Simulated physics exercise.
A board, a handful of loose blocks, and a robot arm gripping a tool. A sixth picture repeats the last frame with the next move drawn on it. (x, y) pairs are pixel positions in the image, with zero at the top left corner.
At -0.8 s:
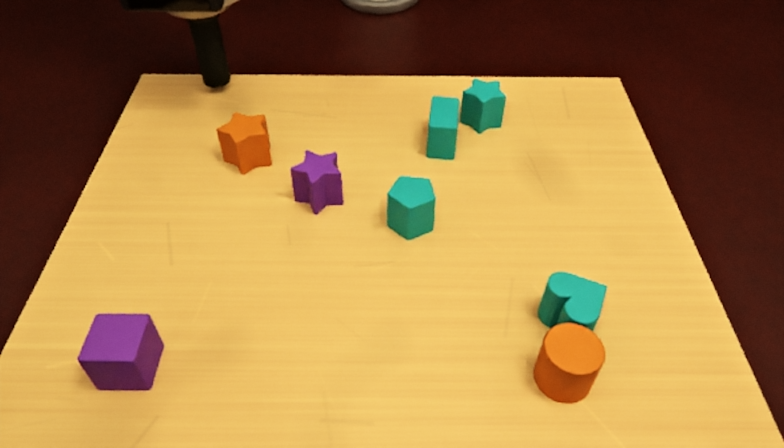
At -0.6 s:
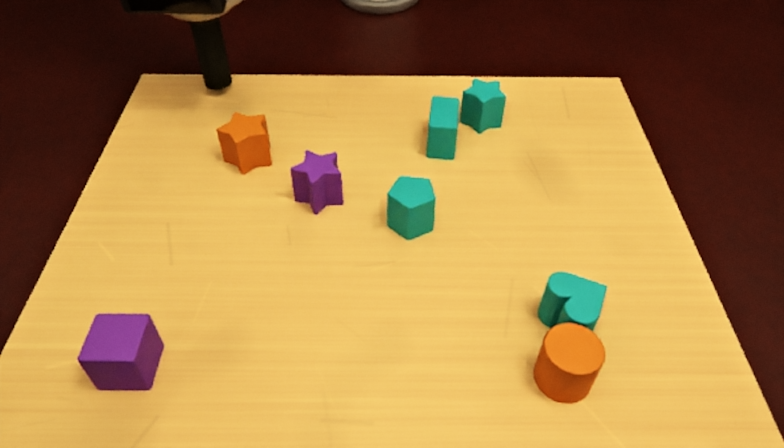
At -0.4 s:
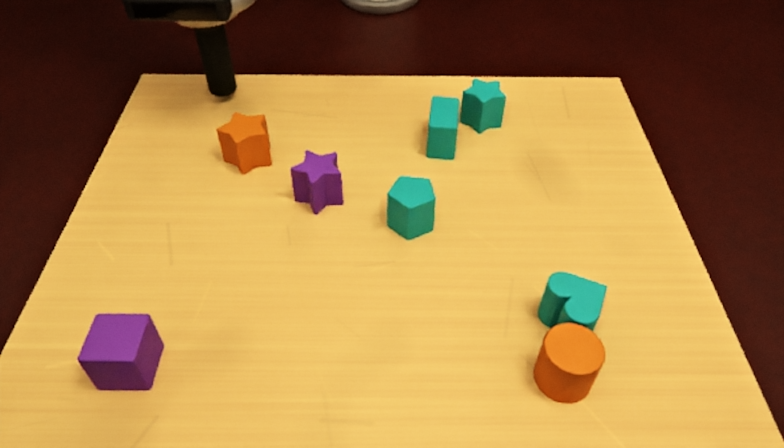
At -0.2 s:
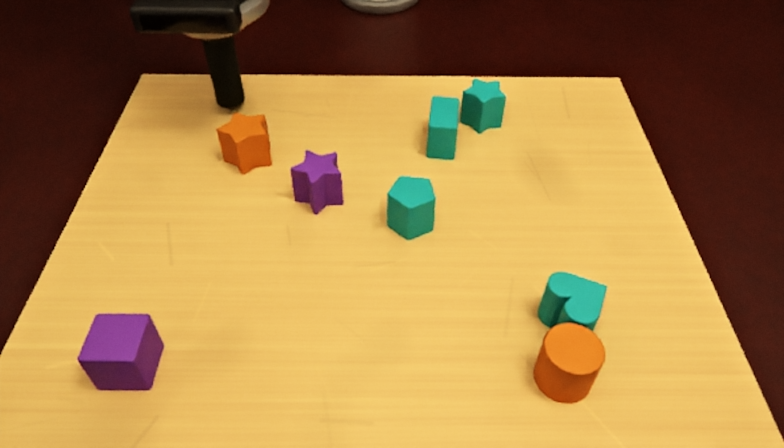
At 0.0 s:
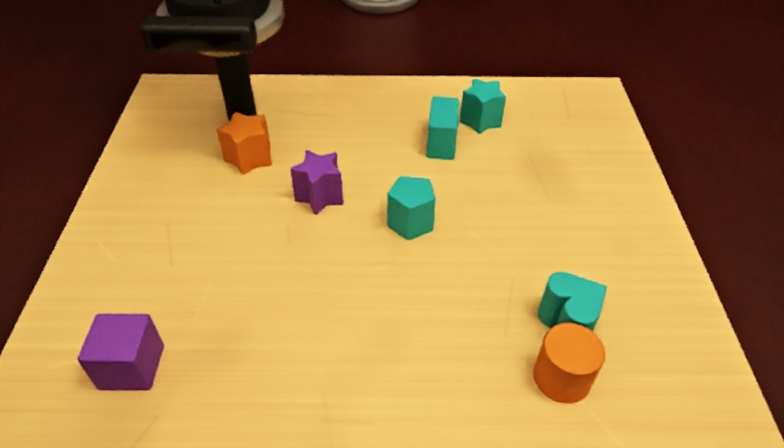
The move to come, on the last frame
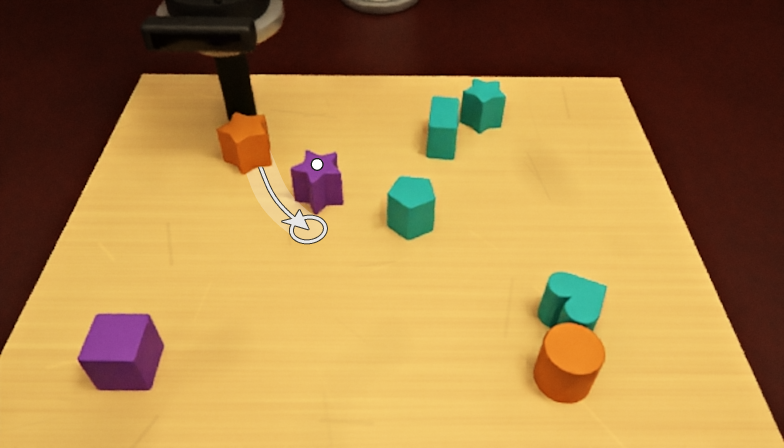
A robot arm holding a dark tool moves slightly down and to the right from the table's upper left edge, ending close behind the orange star block, while the purple, turquoise and orange blocks all remain still.
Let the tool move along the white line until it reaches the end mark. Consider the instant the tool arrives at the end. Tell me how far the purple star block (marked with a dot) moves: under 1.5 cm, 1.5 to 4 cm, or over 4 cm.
Once the path is done, the purple star block lies within 1.5 cm of its present place.
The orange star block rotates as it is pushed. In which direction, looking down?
It turns clockwise.
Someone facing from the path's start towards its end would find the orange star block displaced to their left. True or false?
Answer: False.
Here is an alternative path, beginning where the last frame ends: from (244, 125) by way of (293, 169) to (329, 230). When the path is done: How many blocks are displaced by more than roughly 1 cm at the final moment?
Blocks moved: Two.
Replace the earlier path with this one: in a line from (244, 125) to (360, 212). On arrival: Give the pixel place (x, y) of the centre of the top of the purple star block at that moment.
The top centre is at (342, 204).
Drawn move, from (244, 125) over (264, 176) to (308, 229); the dot is on the purple star block.
The first path, step by step. One third of the way, tool (256, 151); orange star block (247, 149).
Two thirds of the way, tool (272, 187); orange star block (249, 186), turned 15° clockwise.
At the end, tool (307, 221); orange star block (249, 198), turned 50° clockwise; purple star block (325, 166), turned 25° anticlockwise; turquoise pentagonal block still.
